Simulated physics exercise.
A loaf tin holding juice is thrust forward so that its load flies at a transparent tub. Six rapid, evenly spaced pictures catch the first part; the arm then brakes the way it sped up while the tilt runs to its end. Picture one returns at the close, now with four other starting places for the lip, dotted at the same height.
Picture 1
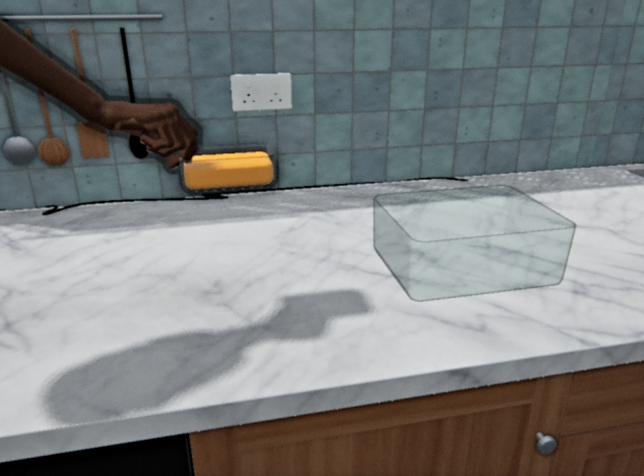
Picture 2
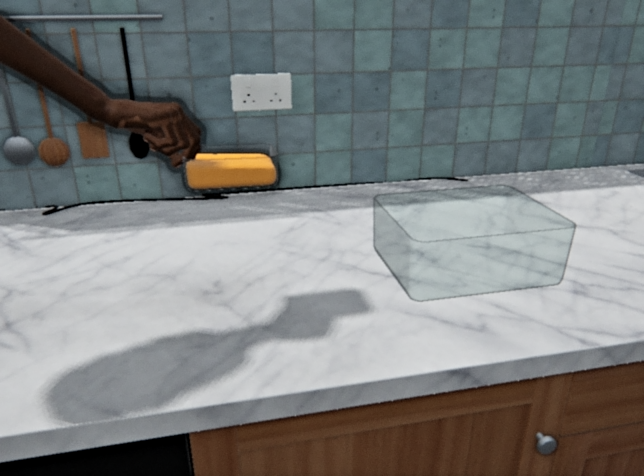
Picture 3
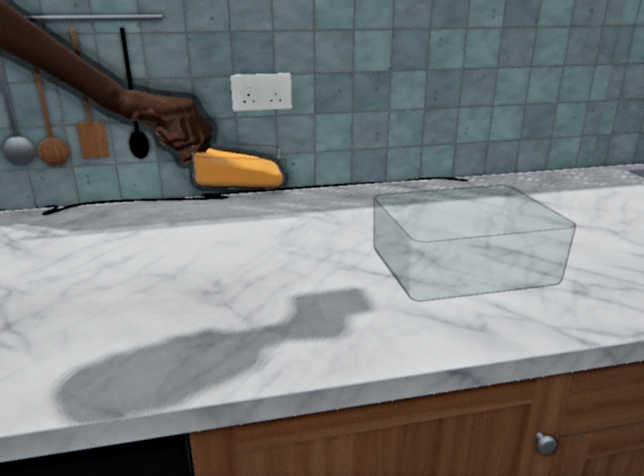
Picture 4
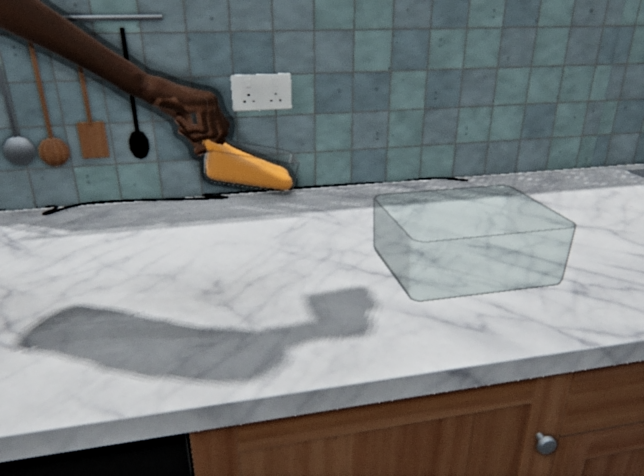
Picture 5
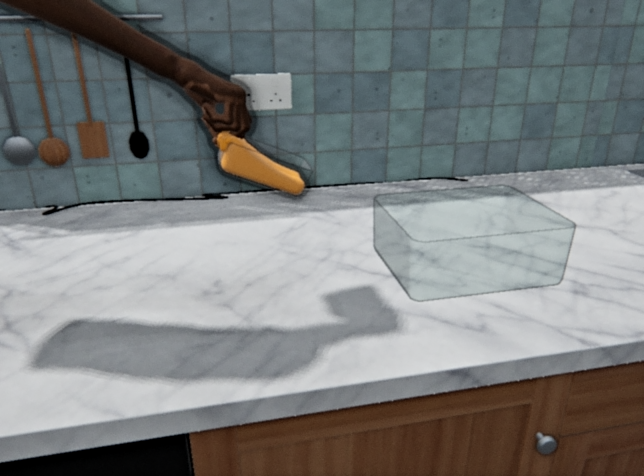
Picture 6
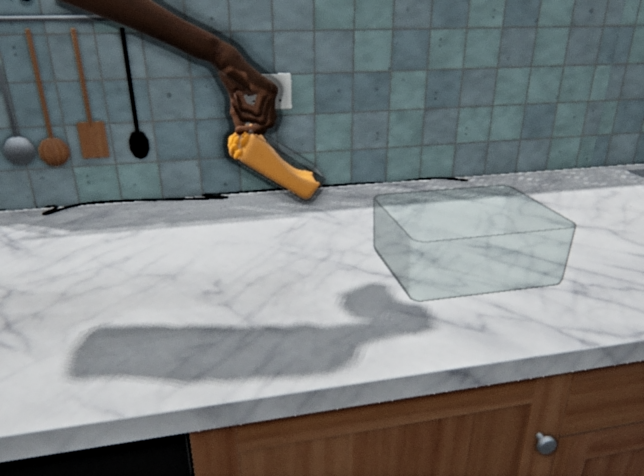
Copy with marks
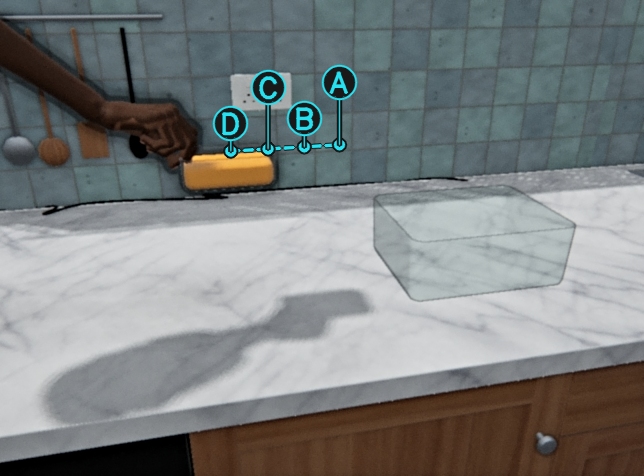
A hand held an orange, loaf-shaped container above a marble counter, then moved it to the right and tilted its far end downward, while a clear tub sat still on the right.
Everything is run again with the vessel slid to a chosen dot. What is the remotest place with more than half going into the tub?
Place B just does it.
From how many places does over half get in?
Two of the four.
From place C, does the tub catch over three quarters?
No, less.
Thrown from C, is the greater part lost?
Yes, that goes wrong.
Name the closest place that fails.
Here it is place C.
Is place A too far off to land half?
No.
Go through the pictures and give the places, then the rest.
In the first frame, upright, lip at (270, 148); tub from (407, 300) to (560, 281); nothing has left yet.
In the second frame, upright, lip at (273, 149); nothing has left yet.
In the third frame, tipped about 5°, lip at (282, 152); nothing has left yet.
In the fourth frame, tipped about 13°, lip at (294, 157); juice is over the rim, down to (218, 144).
In the fifth frame, tipped about 23°, lip at (308, 163); juice is over the rim, down to (221, 146).
In the sixth frame, tipped about 35°, lip at (321, 171); juice is over the rim, down to (232, 154).
On the marked copy, A at (339, 144); B at (304, 146); C at (268, 149); D at (230, 151).
With A, about 75 % lands in the tub, 15 % falls short and 10 % goes beside or beyond.
With B, about 66 % lands in the tub, 27 % falls short and 7 % goes beside or beyond.
With C, about 35 % lands in the tub, 61 % falls short and 4 % goes beside or beyond.
With D, about 1 % lands in the tub, 96 % falls short and 3 % goes beside or beyond.
